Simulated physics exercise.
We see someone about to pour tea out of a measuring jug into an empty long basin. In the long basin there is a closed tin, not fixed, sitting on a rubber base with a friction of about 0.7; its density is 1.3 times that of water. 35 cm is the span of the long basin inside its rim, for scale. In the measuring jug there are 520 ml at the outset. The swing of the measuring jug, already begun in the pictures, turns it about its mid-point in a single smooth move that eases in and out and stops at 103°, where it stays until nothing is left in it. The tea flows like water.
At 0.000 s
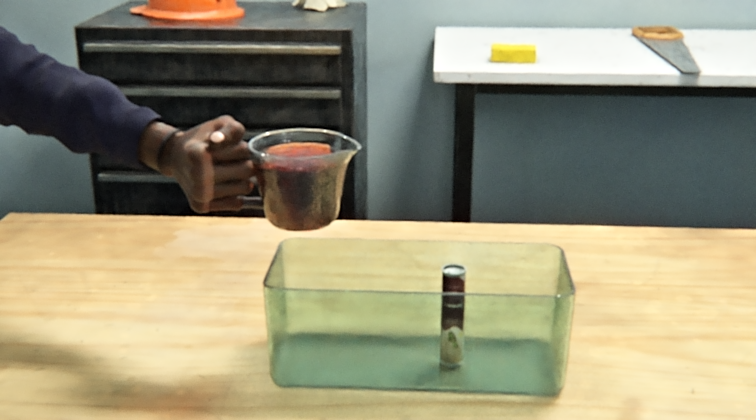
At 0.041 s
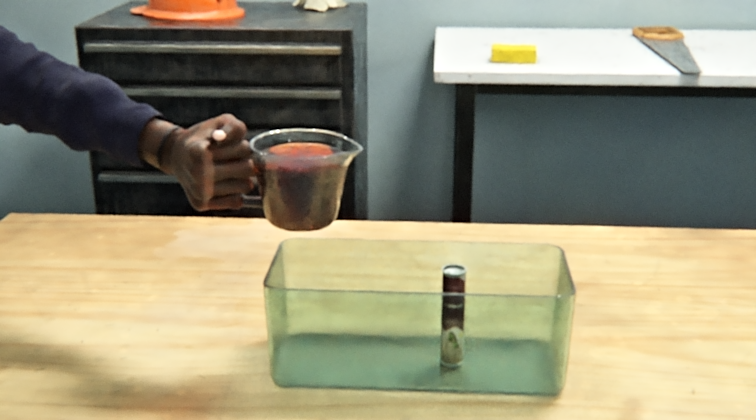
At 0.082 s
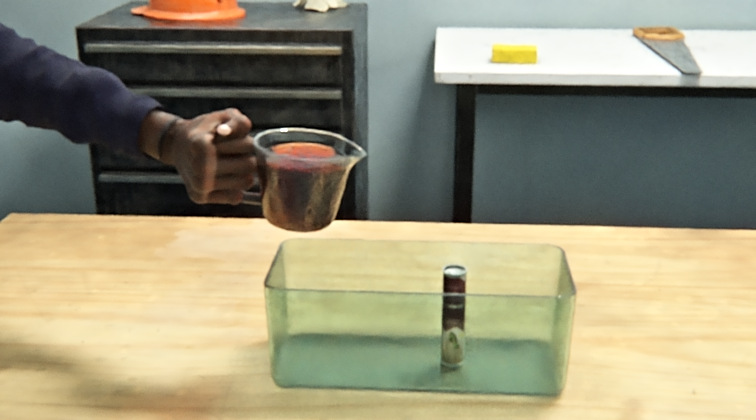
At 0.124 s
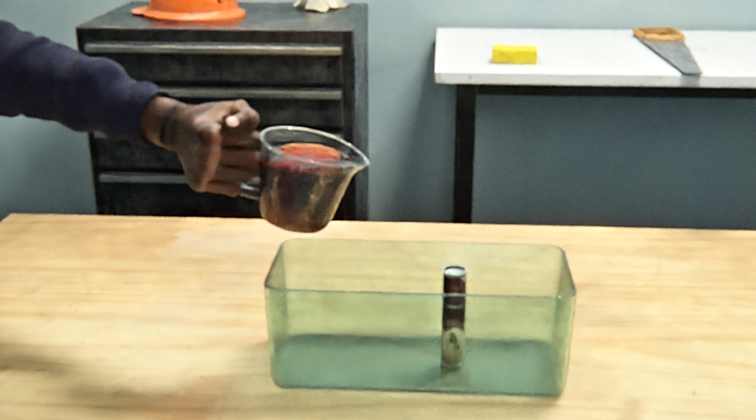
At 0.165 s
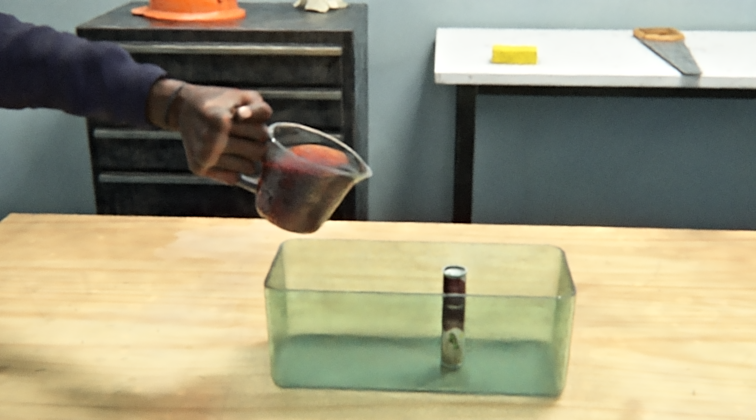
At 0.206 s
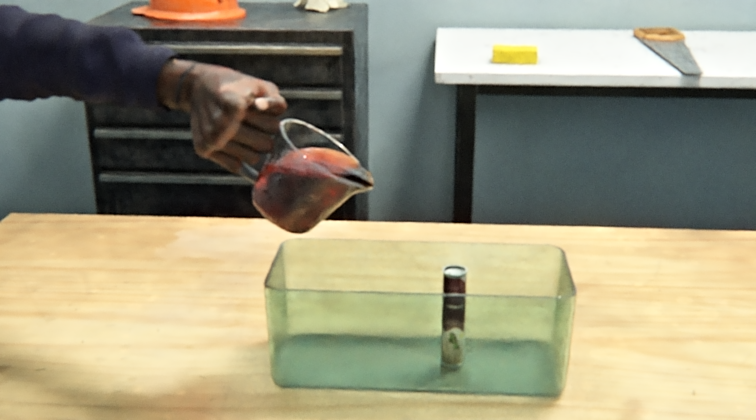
A hand holds a clear measuring jug of dark reddish liquid upright, above and to the left of a long greenish see-through basin with a slim closed tin standing inside. The hand then tilts the jug to the right, slowly at first, then more steeply, bringing the liquid up to its spout.
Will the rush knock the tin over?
Here's my call: It does not tip.
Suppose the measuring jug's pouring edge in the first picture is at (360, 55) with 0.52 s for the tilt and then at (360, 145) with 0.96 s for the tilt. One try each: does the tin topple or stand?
Trial 1 - tin tips; trial 2 - tin stays standing.
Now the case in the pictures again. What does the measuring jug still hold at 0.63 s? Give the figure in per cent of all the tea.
4 in a hundred, give or take.
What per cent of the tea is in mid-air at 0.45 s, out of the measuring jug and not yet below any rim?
About 22 per cent.
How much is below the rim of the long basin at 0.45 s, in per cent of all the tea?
44 %, more or less.
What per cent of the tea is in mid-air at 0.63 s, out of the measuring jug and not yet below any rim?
Airborne share: Near 4 %.
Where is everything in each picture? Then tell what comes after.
Tilt 0°; pouring edge (361, 146); surface from (256, 153) to (348, 155); the long basin's rim runs from (272, 263) to (568, 270); the tin's top is at (454, 273), in the first frame.
Tilt 2°; pouring edge (362, 148); surface from (257, 153) to (348, 156), in the second frame.
Tilt 6°; pouring edge (366, 153); surface from (261, 152) to (351, 158), in the third frame.
Tilt 14°; pouring edge (370, 162); surface from (264, 152) to (355, 161), in the fourth frame.
Tilt 24°; pouring edge (372, 174); surface from (268, 155) to (363, 166), in the fifth frame.
Tilt 35°; pouring edge (373, 187); surface from (268, 162) to (364, 175); 2 per cent is over the edge, in the sixth frame.
After 0.45 s the tilt is 98° and 34 per cent is still to pour; the tin stands where it began.
After 0.63 s the tilt is 103° and 4 per cent is still to pour; the tin stands where it began.
After 0.82 s the tilt is 103° and 0 per cent is still to pour; the tin stands where it began.
After 1.02 s the tilt is 103° and 0 per cent is still to pour; the tin stands where it began.
In the end the tin stands where it began.
